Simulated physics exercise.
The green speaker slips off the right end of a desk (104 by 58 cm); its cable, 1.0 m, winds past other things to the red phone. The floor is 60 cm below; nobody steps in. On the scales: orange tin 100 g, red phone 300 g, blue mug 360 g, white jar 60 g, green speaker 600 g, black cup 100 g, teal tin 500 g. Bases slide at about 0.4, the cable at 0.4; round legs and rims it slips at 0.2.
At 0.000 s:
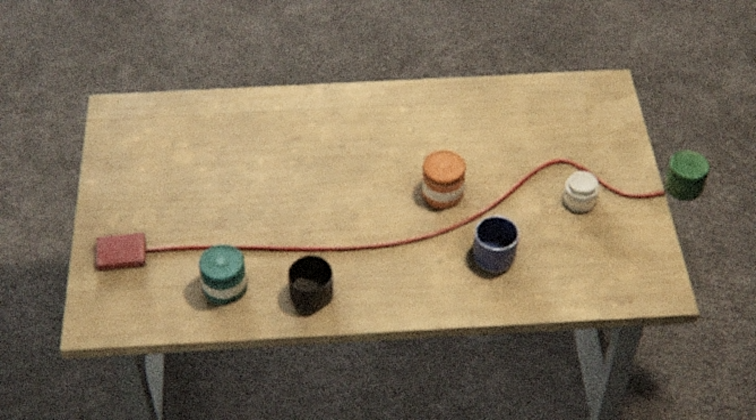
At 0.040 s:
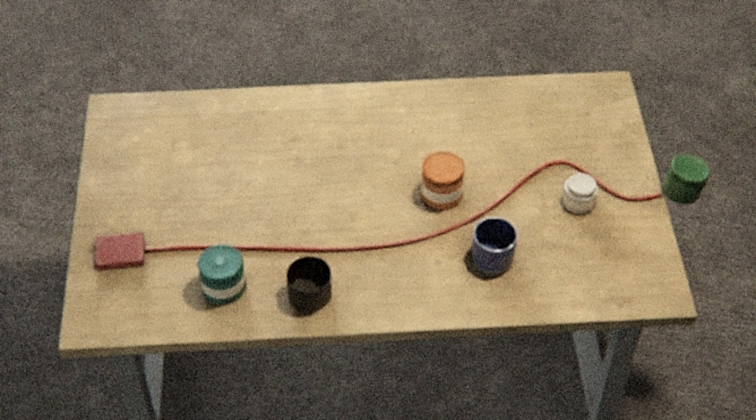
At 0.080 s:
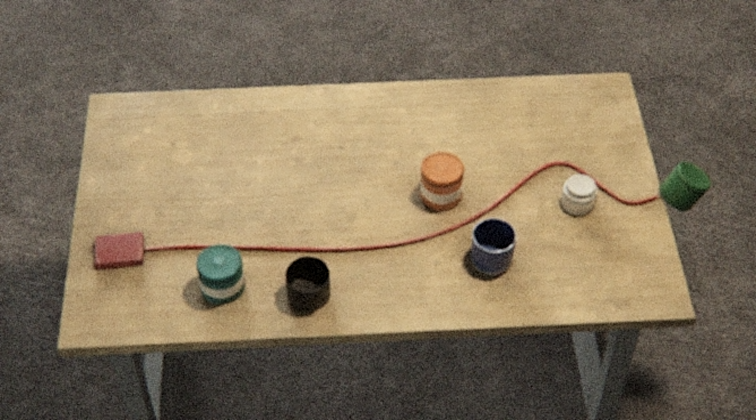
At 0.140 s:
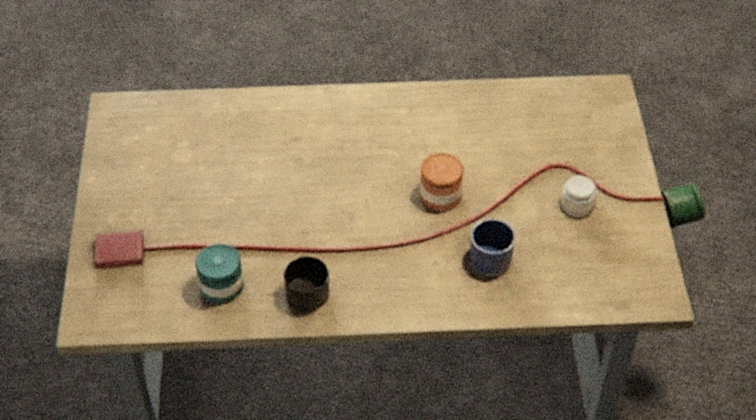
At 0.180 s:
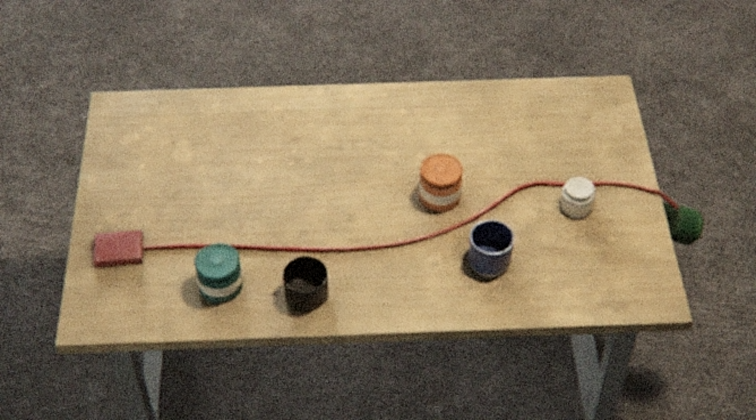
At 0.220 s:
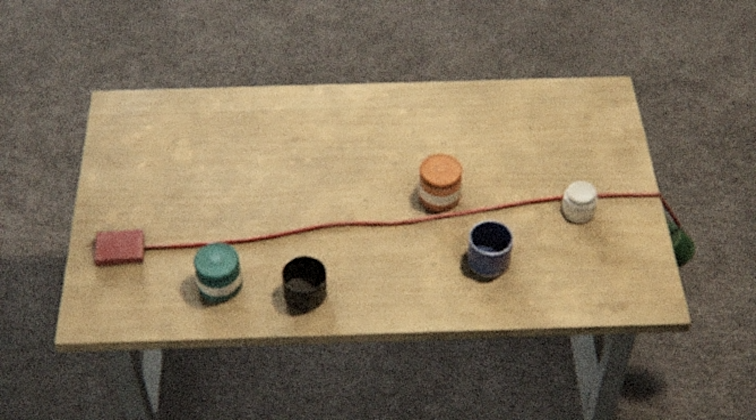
The clip opens on a wooden table holding a red block, tins, cups and a white jar, with a red cable running to a green object at the right edge. The green object tips over the edge and drops lower, and the cable's curve flattens as it draws taut.
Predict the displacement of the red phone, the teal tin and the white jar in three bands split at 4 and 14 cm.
The red phone reaches the top band, the teal tin hardly moves, the white jar shifts a middling way.
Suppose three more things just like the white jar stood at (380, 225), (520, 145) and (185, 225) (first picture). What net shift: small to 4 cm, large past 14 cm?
In that order: Middling, small, small.
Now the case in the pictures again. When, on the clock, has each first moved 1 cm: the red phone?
About: Red phone 0.26 s.
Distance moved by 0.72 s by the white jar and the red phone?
White jar 10 cm, red phone 40 cm.
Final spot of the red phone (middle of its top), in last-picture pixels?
Near (416, 217).
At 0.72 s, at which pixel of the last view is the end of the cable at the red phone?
At about (388, 224).
After 0.5 s, the cable's tail end at (253, 235); red phone 19 cm off its start, white jar 10 cm off its start, green speaker over the edge.
After 0.7 s, the cable's tail end at (388, 224); red phone 42 cm off its start, white jar 10 cm off its start, green speaker over the edge.
After 1.0 s, the cable's tail end at (440, 219); red phone 51 cm off its start at (416, 217), white jar 10 cm off its start at (601, 229), green speaker over the edge.
After 1.2 s, the cable's tail end at (440, 219); red phone 51 cm off its start, white jar 10 cm off its start, green speaker over the edge.
After 2.4 s, the cable's tail end at (440, 219); red phone 51 cm off its start at (416, 217), white jar 10 cm off its start at (601, 229), teal tin 0 cm off its start at (216, 260), green speaker over the edge.
